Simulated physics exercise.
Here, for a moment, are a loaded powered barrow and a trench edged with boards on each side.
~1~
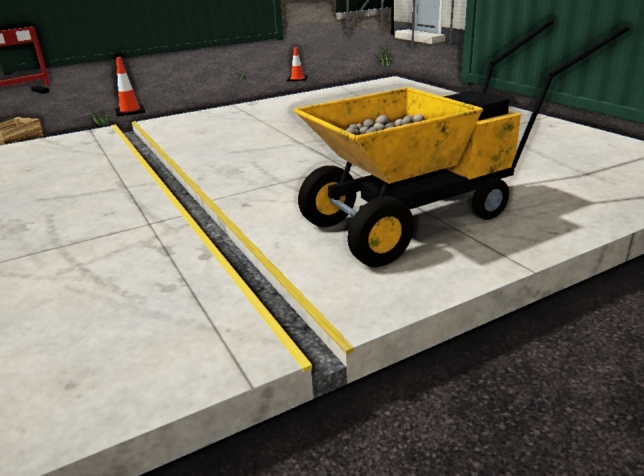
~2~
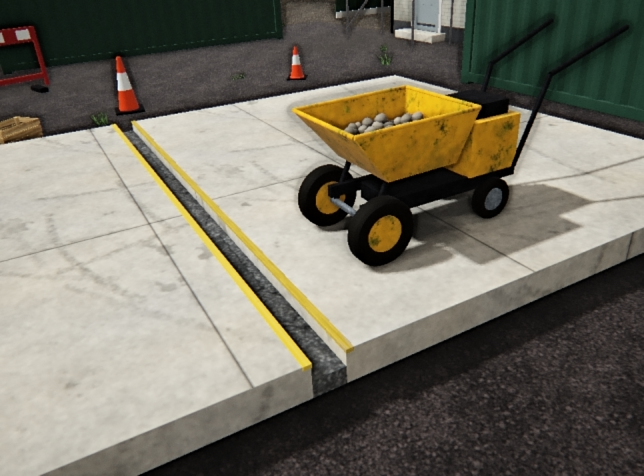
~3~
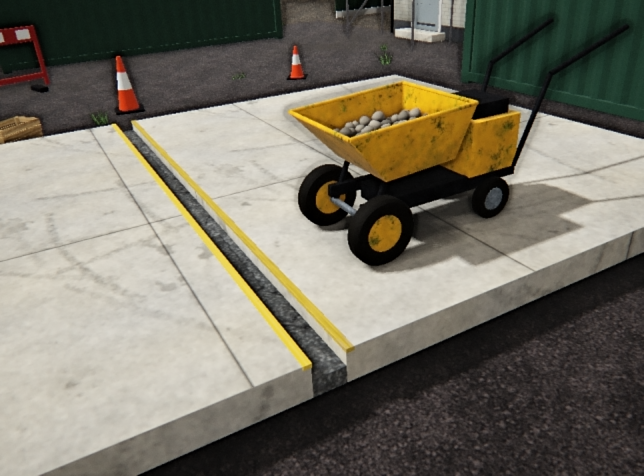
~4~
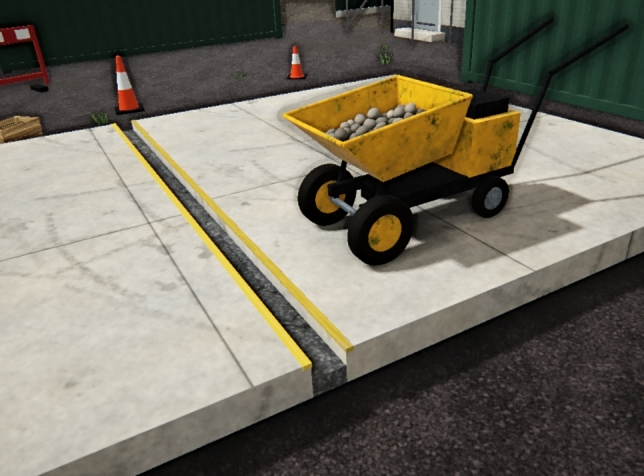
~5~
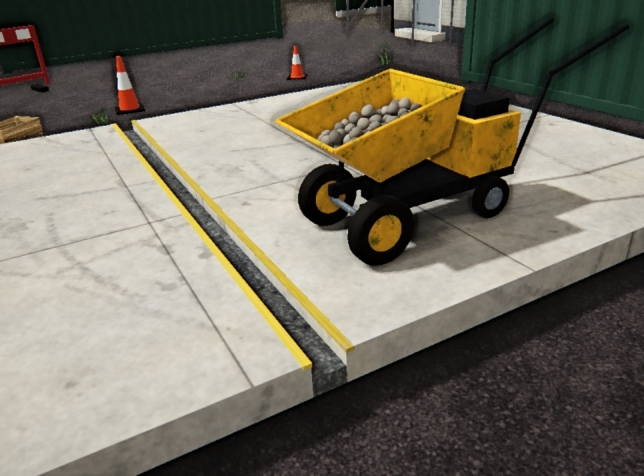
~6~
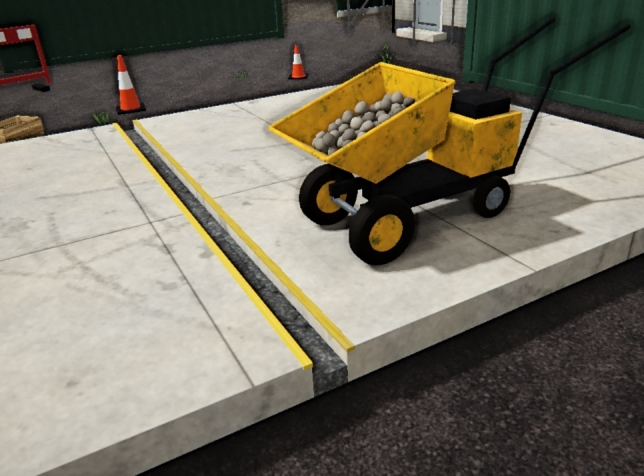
Yellow powered barrow loaded with grey pebbles standing on a concrete slab beside a narrow trench, its skip gradually tilting forward to the left.
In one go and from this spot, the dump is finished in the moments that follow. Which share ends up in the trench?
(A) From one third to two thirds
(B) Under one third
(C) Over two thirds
A, from one third to two thirds.
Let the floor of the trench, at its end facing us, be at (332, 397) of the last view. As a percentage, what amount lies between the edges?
Roughly 50 in a hundred.
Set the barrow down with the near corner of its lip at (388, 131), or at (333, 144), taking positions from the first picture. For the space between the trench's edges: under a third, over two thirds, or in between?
First in the middle band, then under a third.
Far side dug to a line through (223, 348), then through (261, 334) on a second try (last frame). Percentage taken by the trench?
The first case gives close to 100 per cent and the second close to 70 per cent.
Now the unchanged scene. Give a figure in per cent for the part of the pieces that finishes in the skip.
I'd put it at about 0 per cent.
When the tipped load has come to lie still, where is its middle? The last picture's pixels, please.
Centre at rest: Close to (233, 275).
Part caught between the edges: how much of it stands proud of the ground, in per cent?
I'd put it near 35 in a hundred.
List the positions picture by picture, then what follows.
Lip of the skip (356, 138), level; top of the load (401, 137), river pebbles; first edge of the trench (318, 315); far edge (278, 330), the trench under half as wide as the skip, and about half as deep as wide, in the first picture.
Lip of the skip (354, 138), level; top of the load (400, 135), in the second picture.
Lip of the skip (350, 141), tipped barely; top of the load (397, 134), in the third picture.
Lip of the skip (343, 145), tipped a little; top of the load (397, 125), in the fourth picture.
Lip of the skip (335, 152), tipped a little; top of the load (406, 119), in the fifth picture.
Lip of the skip (326, 161), tipped clearly; top of the load (399, 114); first edge of the trench (319, 313); far edge (279, 328), in the sixth picture.
Just after the last frame, skip tipped steeply; every one in the skip.
A moment on, skip tipped right over; roughly two thirds in the skip; about a tenth in or heaped over the trench; roughly a quarter beyond it; just a few falling.
Further on, skip tipped right over; about a tenth in the skip; roughly a third in or heaped over the trench; roughly half beyond it.
When it is over, skip tipped right over; roughly half in or heaped over the trench; roughly half beyond it.
